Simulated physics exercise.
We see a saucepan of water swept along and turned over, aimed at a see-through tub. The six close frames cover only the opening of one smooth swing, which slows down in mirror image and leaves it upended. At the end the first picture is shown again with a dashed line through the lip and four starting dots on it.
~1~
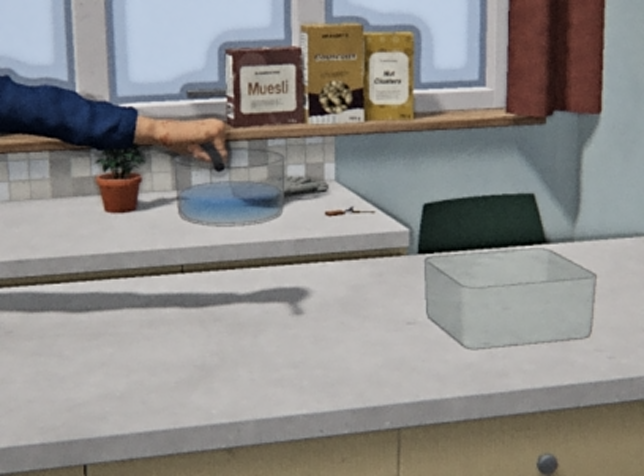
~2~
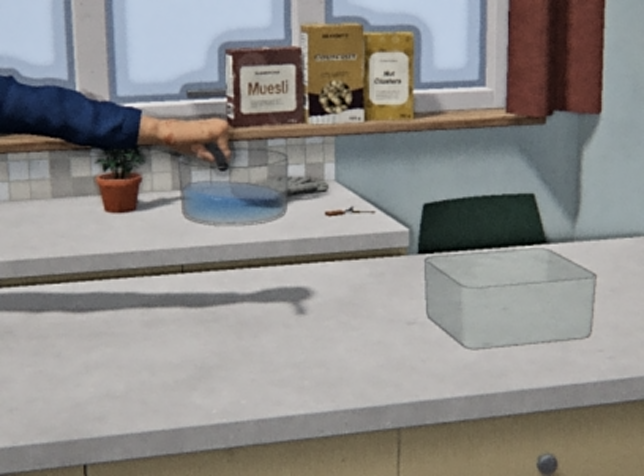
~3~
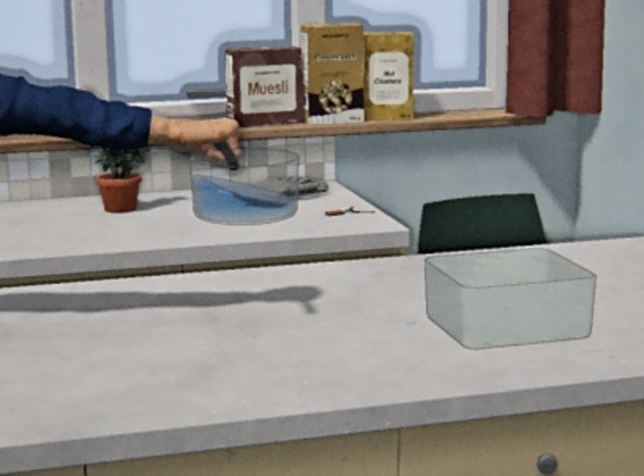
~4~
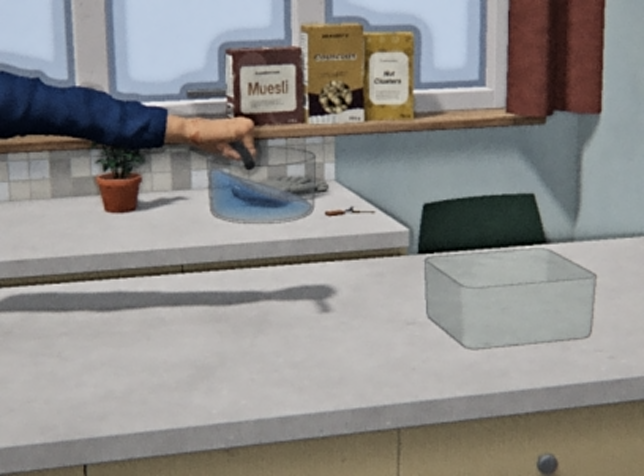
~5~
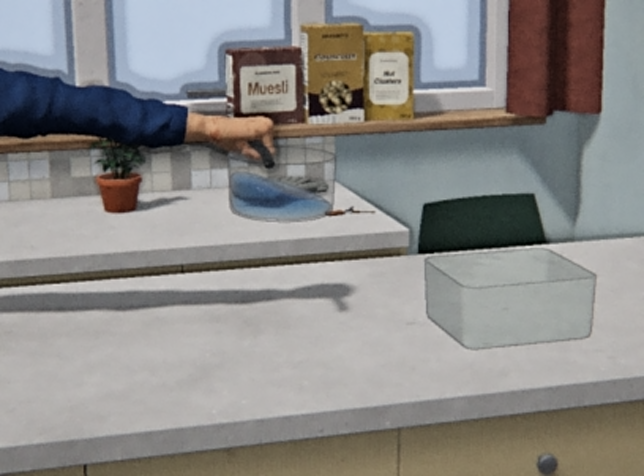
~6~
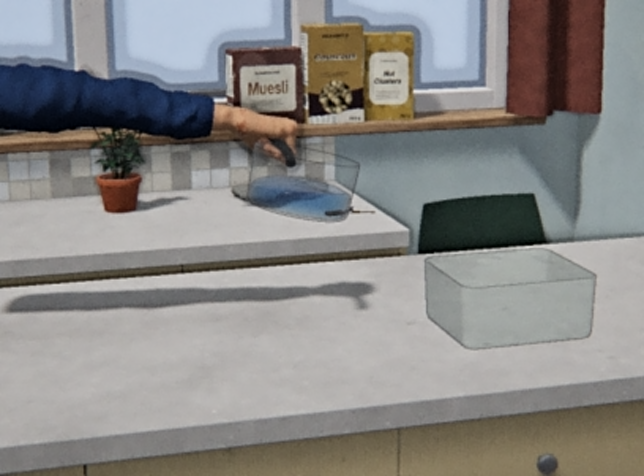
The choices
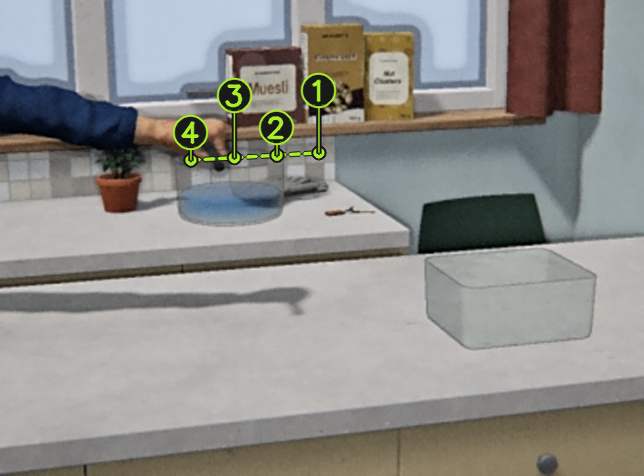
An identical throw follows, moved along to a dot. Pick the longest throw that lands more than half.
1 is the one.
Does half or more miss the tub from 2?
Yes, that goes wrong.
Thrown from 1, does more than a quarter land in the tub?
Yes, clearly.
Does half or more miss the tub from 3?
Yes, it does.
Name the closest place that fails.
2.
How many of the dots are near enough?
One of them.
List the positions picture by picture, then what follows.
Upright, lip at (280, 155); tub from (462, 349) to (590, 336); nothing has left yet.
Upright, lip at (284, 154); nothing has left yet.
Upright, lip at (295, 154); nothing has left yet.
Upright, lip at (311, 153); nothing has left yet.
Upright, lip at (332, 153); nothing has left yet.
Tipped about 12°, lip at (356, 162); nothing has left yet.
On the marked copy, 1 at (318, 152); 2 at (276, 155); 3 at (234, 157); 4 at (190, 160).
With 1, about 61 % lands in the tub, 27 % falls short and 12 % goes beside or beyond.
With 2, about 26 % lands in the tub, 68 % falls short and 6 % goes beside or beyond.
With 3, about 0 % lands in the tub, 100 % falls short.
With 4, about 0 % lands in the tub, 100 % falls short.
